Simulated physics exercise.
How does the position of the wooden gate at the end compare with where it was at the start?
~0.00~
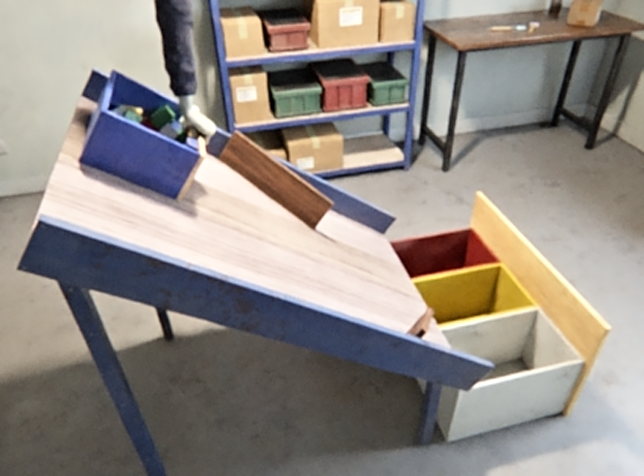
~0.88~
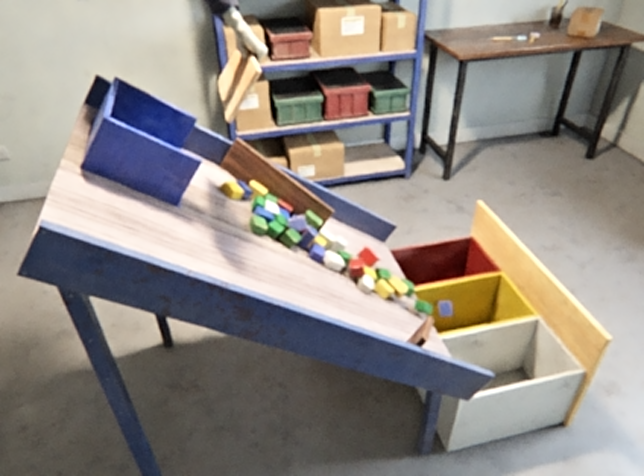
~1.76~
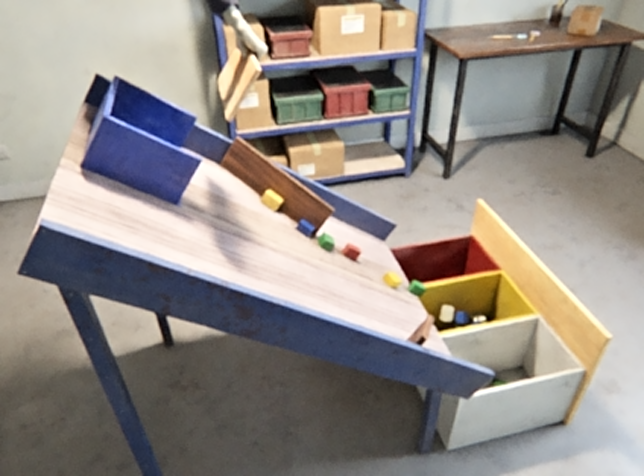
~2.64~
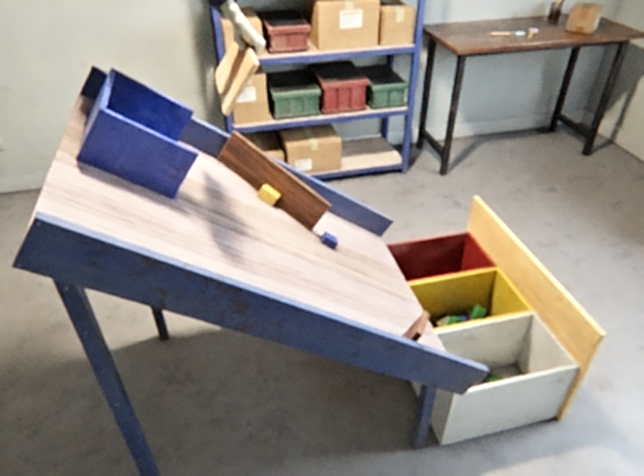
At the start the gate is at the front of the blue pen on the sloping table. By the end it is higher and further right, held up clear of the pen in front of the shelves.
